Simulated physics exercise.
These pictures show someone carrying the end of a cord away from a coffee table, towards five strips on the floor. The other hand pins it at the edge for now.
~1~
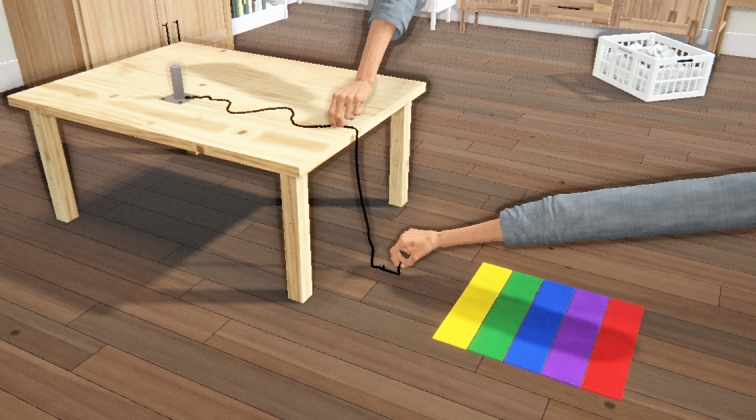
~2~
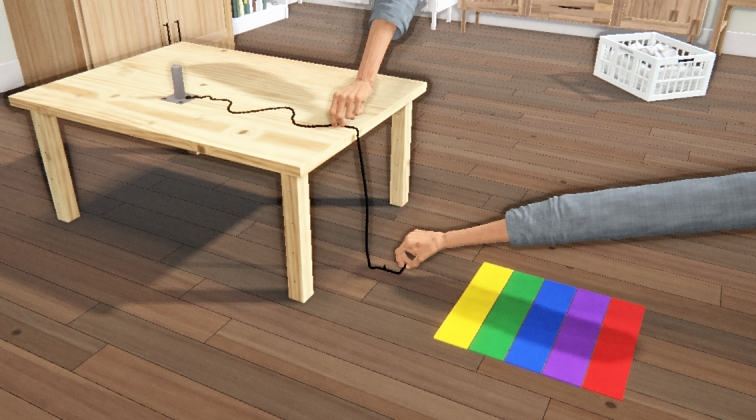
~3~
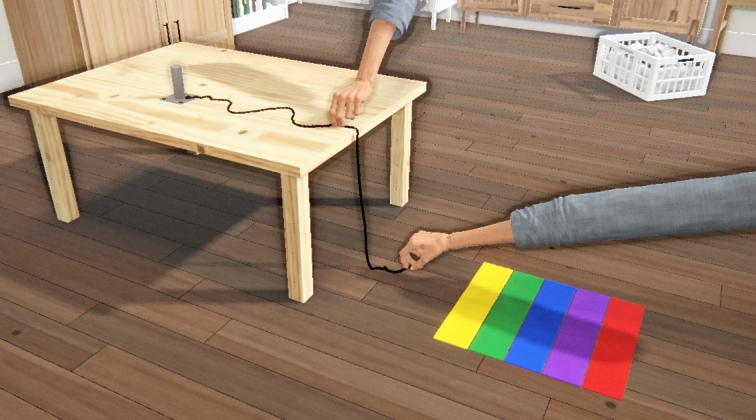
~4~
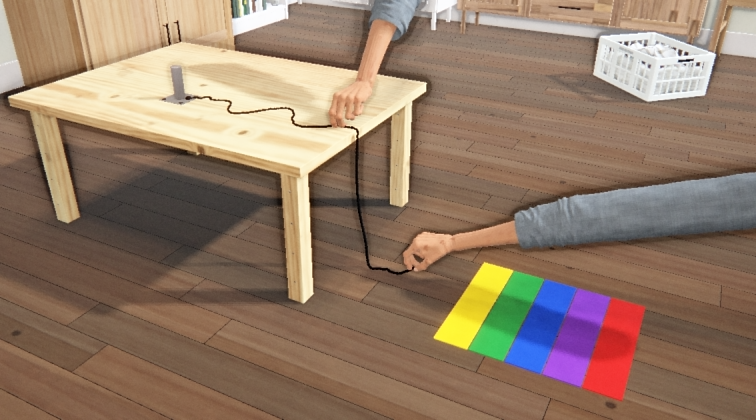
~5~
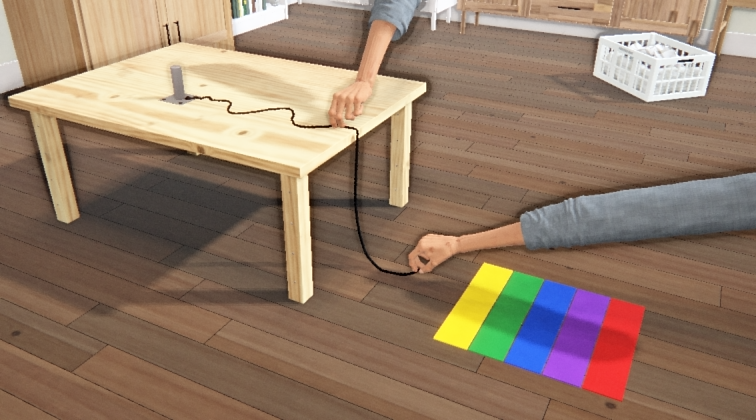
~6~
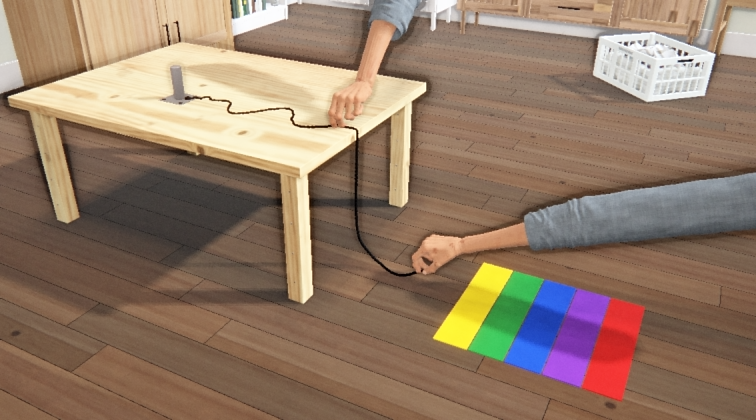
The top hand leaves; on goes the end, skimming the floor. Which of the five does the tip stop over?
The end stops over the purple strip.
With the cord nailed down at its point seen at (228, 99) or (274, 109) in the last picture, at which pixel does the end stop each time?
About (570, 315) and (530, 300).
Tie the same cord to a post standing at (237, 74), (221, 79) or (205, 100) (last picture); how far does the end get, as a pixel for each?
The places are (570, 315), (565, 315) and (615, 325).
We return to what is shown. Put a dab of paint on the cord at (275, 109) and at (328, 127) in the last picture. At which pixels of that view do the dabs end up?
About (300, 120), and the other about (384, 156).
Early on, end near (521, 299); over green.
Midway, end near (559, 310); over blue.
At the end of the slack, end near (583, 317); over purple. It gets as far as the purple strip.
